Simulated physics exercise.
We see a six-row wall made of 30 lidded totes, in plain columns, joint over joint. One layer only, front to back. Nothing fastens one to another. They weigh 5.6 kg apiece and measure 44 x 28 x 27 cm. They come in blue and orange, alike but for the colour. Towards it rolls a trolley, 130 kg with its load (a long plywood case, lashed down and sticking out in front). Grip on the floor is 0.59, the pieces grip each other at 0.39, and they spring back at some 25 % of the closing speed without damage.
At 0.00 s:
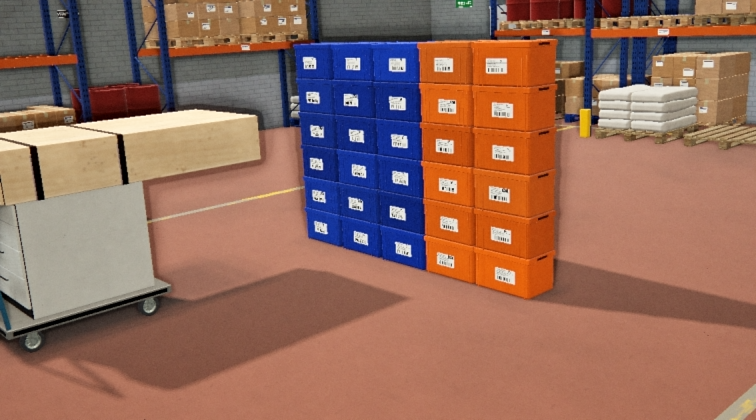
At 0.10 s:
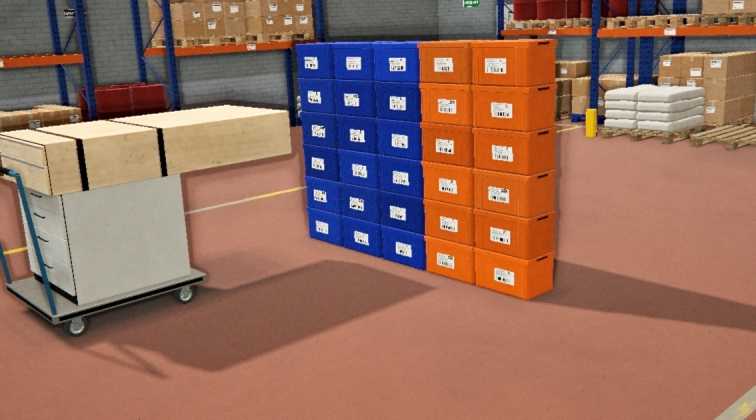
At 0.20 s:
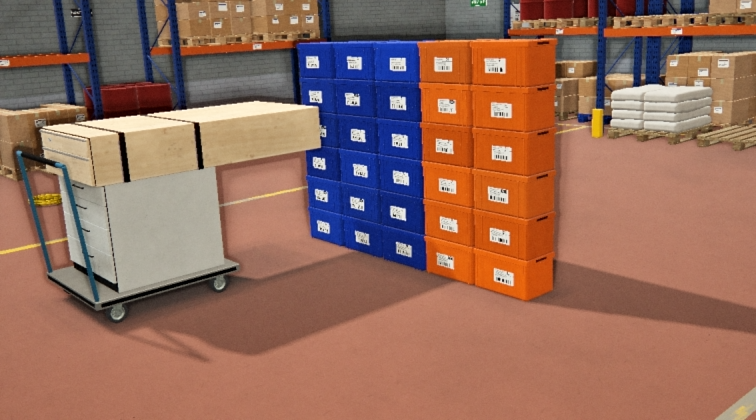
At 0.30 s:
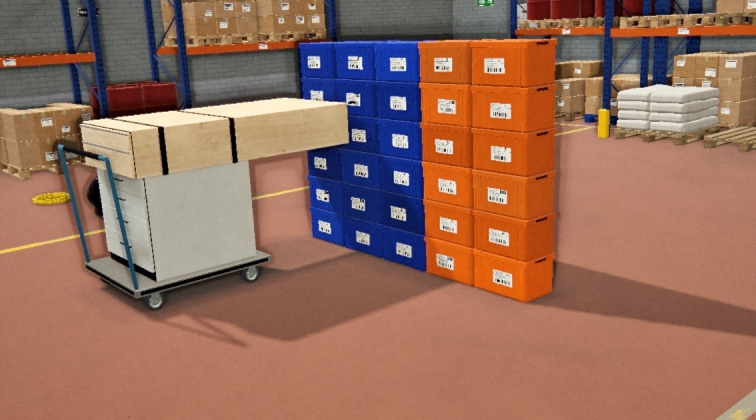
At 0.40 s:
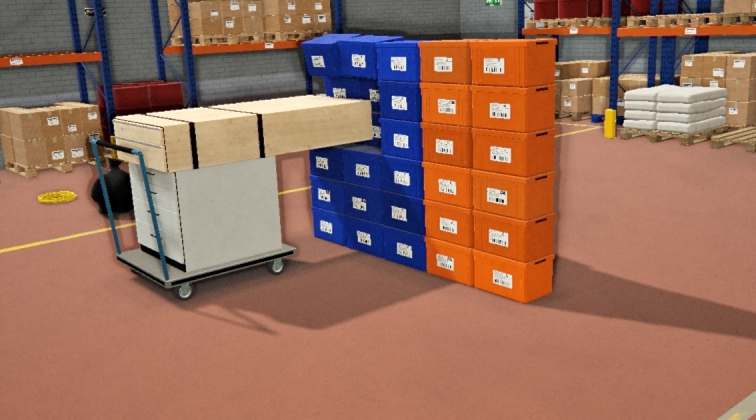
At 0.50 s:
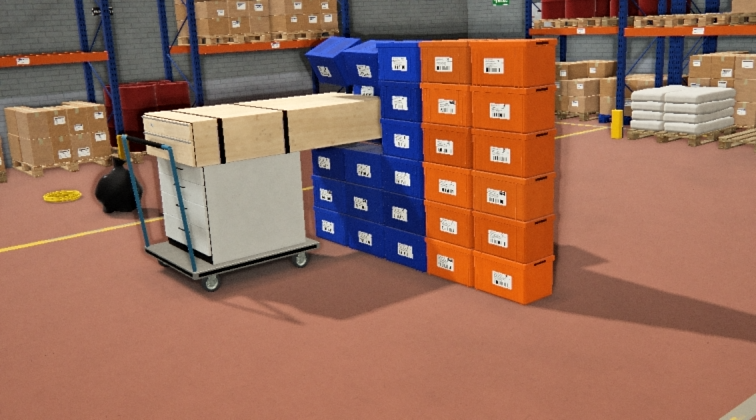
We see a trolley carrying a long strapped wooden case roll rightward to a wall of blue and orange totes; the case's protruding end pushes into the blue side, shifting and tilting several upper blue totes while the orange ones stay still.
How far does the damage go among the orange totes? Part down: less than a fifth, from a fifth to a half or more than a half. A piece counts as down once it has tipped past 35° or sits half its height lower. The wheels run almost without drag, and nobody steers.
Ending down: Less than a fifth.
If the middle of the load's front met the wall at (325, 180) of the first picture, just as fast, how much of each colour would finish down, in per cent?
In that case blue 40, orange 0 per cent.
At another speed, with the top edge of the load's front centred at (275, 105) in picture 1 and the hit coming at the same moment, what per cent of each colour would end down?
In that case blue 70, orange 0 per cent.
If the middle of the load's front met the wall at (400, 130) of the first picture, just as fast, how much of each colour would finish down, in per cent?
In that case blue 30, orange 20 per cent.
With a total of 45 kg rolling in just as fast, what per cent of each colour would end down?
Then blue 30, orange 0 per cent.
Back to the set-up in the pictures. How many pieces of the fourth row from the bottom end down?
2 from that row.
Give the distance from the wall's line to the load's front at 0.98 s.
Some 115 cm beyond.
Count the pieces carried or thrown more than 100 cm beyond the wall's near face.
Some 6 pieces.
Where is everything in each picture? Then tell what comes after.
In the first frame (we follow the side turned to the camera; the camera moves round a little), load (251, 130) 82 cm short of the wall; top orange tote (443, 64); top blue tote (394, 64); no piece has moved.
The second frame shows load (283, 125) 56 cm short of the wall; top orange tote (442, 63).
The third frame shows load (313, 120) 30 cm short of the wall; top orange tote (442, 63).
The fourth frame shows load (341, 116) 41 mm short of the wall; top orange tote (442, 63).
The fifth frame shows load (366, 113) 18 cm into the wall's line; top orange tote (442, 63); steepest lean 12°, the tote at (319, 61); 6 stirred so far.
The sixth frame shows load 38 cm into the wall's line; top orange tote (443, 63); top blue tote (396, 63); steepest lean 27°, the tote at (326, 71); 6 stirred so far.
Around 0.72 s, load 82 cm past the wall's line, still rolling; none of the 12 orange totes down (6 of 30 in all colours); top orange tote unmoved.
Around 0.98 s, load 1.15 m past the wall's line, still rolling; none of the 12 orange totes down (6 of 30 in all colours); top orange tote unmoved.
Around 1.60 s, load 1.45 m past the wall's line, still rolling; none of the 12 orange totes down (6 of 30 in all colours); top orange tote unmoved.
Finally (4.5 s), load 88 cm past the wall's line, still rolling; none of the 12 orange totes down (6 of 30 in all colours); top orange tote unmoved; top blue tote unmoved. That is 0 per cent. Seen by the last camera, middles, top orange tote near (460, 62), top blue tote near (414, 61).
